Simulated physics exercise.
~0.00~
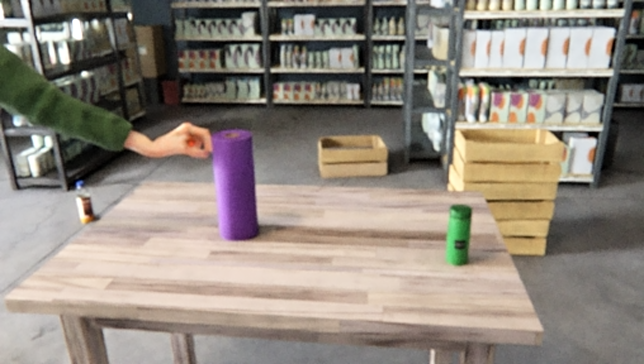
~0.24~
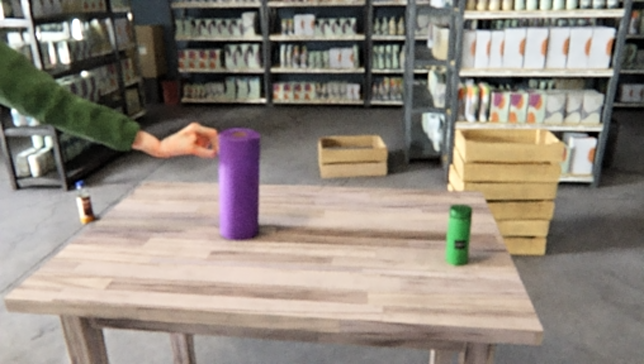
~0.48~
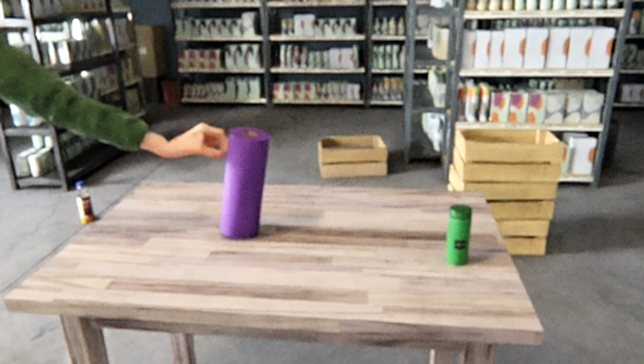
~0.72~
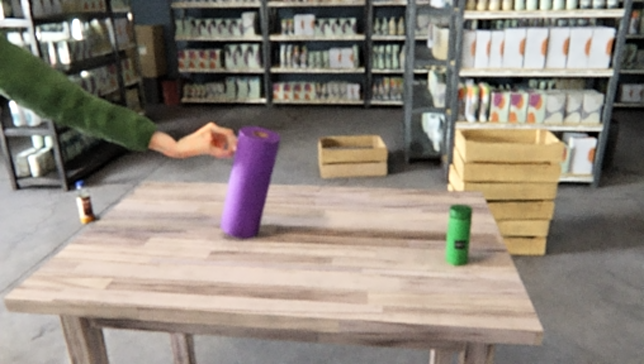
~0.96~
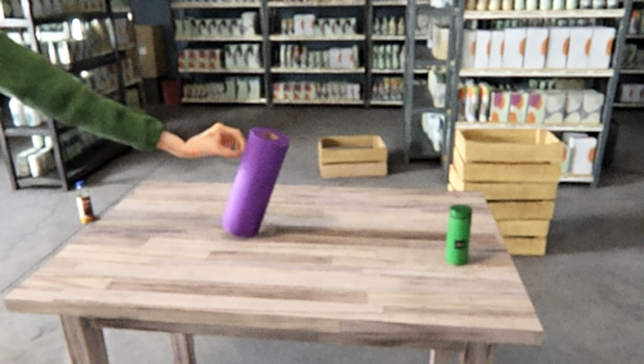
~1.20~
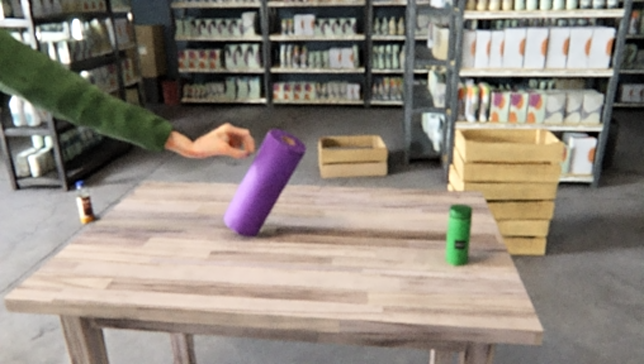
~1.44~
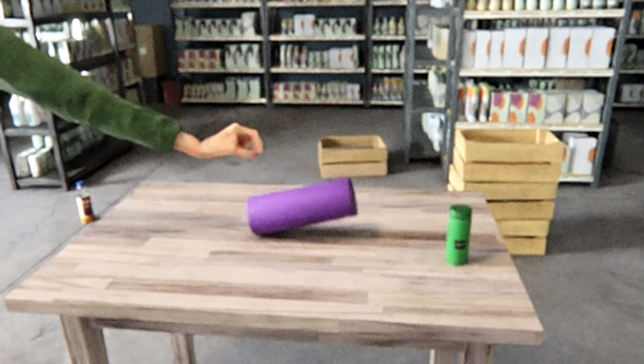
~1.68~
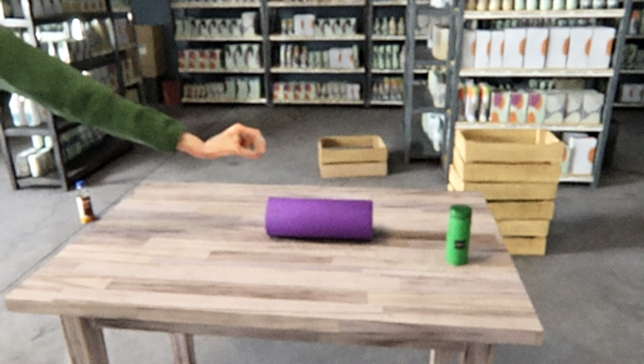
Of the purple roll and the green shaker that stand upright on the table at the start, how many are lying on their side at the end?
One of them is lying on its side at the end, the purple roll, while the green shaker is still standing.
